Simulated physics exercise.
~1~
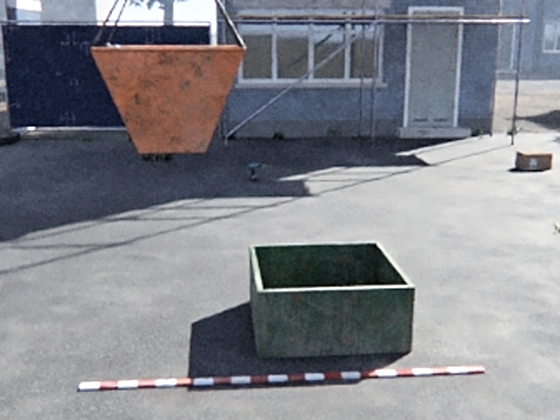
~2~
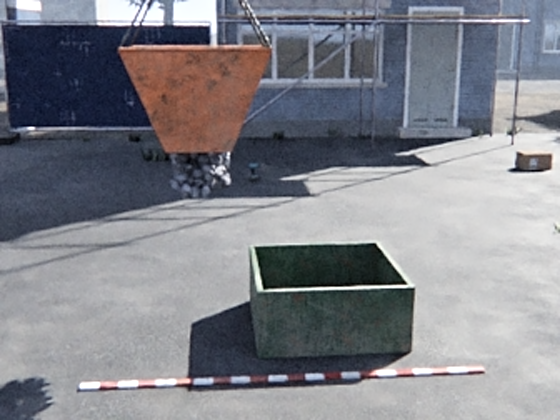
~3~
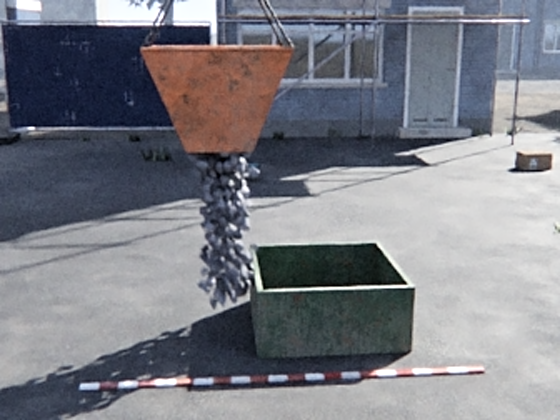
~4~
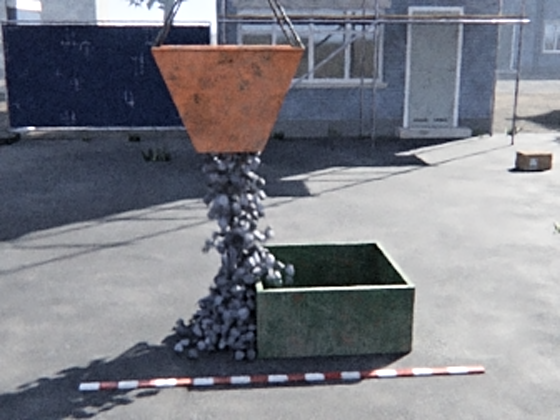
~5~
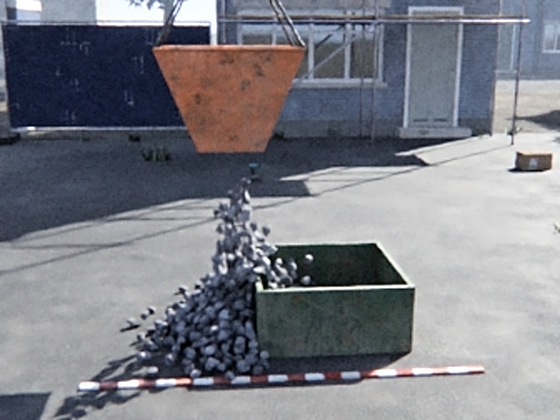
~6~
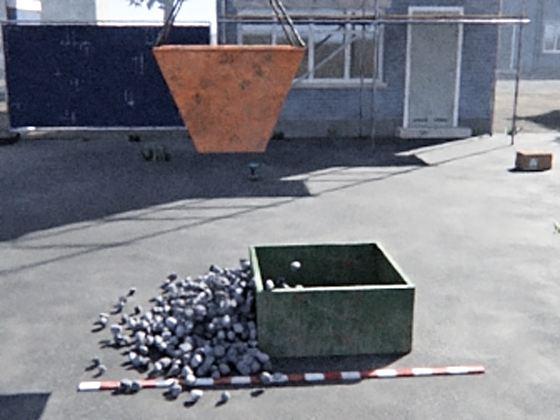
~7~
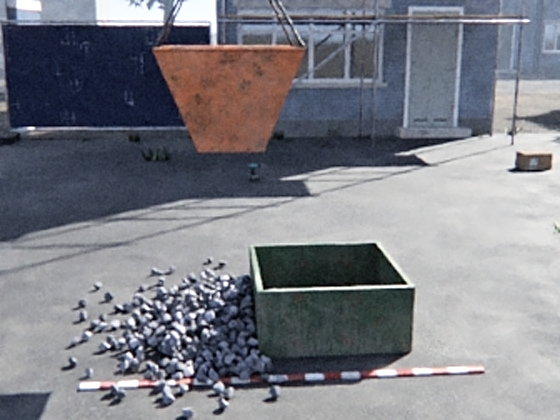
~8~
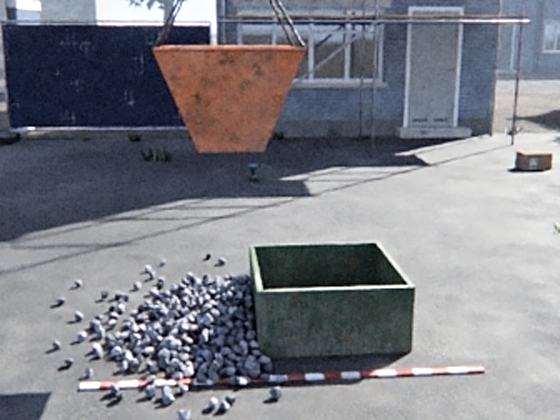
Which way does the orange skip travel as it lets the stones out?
The skip travels to the right as the viewer sees it, then stops and hangs still.
